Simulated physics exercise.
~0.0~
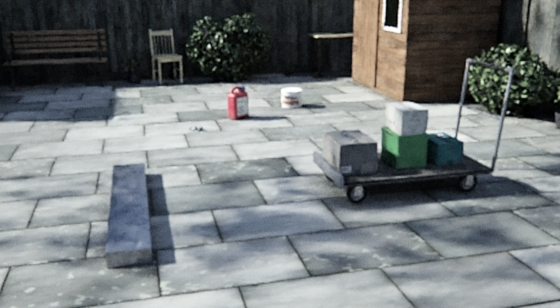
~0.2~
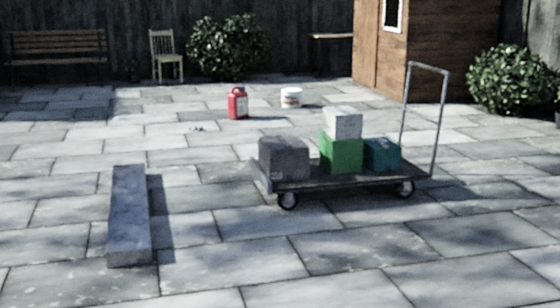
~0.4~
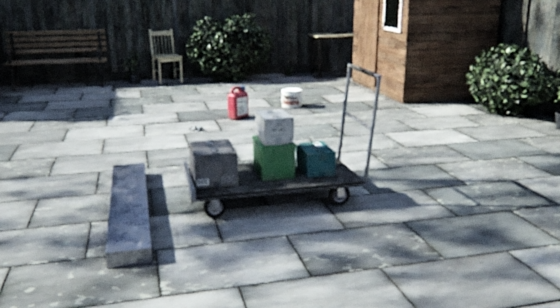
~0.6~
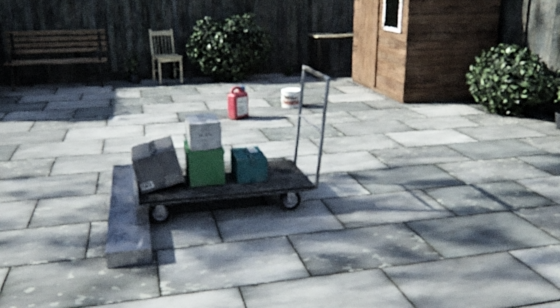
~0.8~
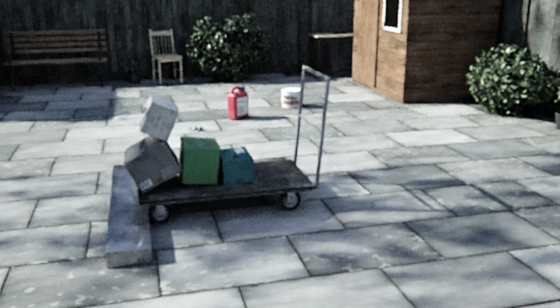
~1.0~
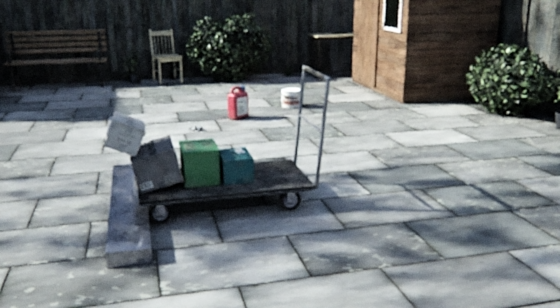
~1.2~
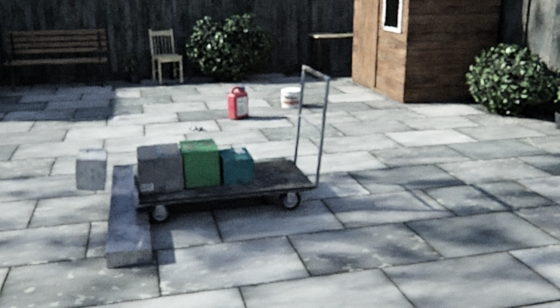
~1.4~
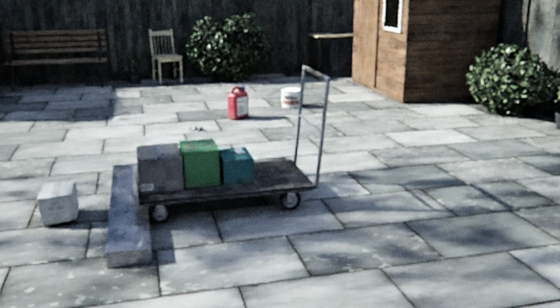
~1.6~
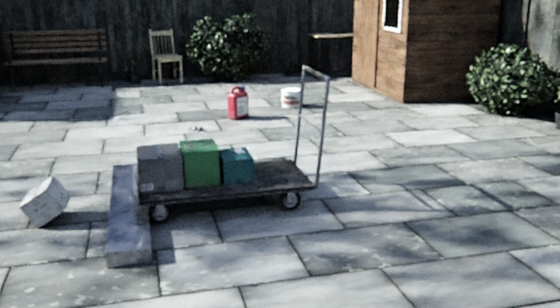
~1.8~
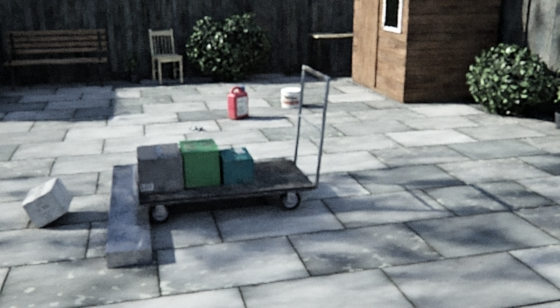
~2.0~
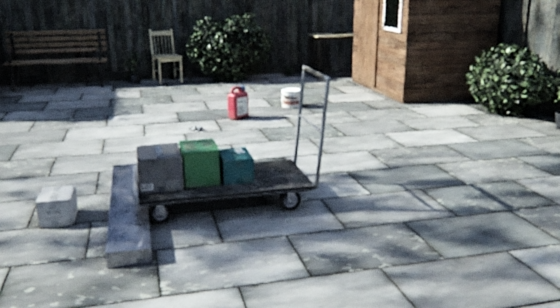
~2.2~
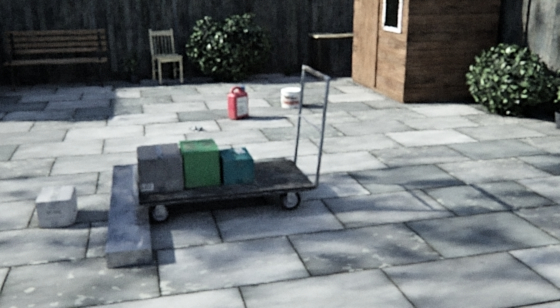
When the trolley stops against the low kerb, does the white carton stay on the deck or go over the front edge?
The white carton goes over the front edge and ends up on the paving beyond the kerb.
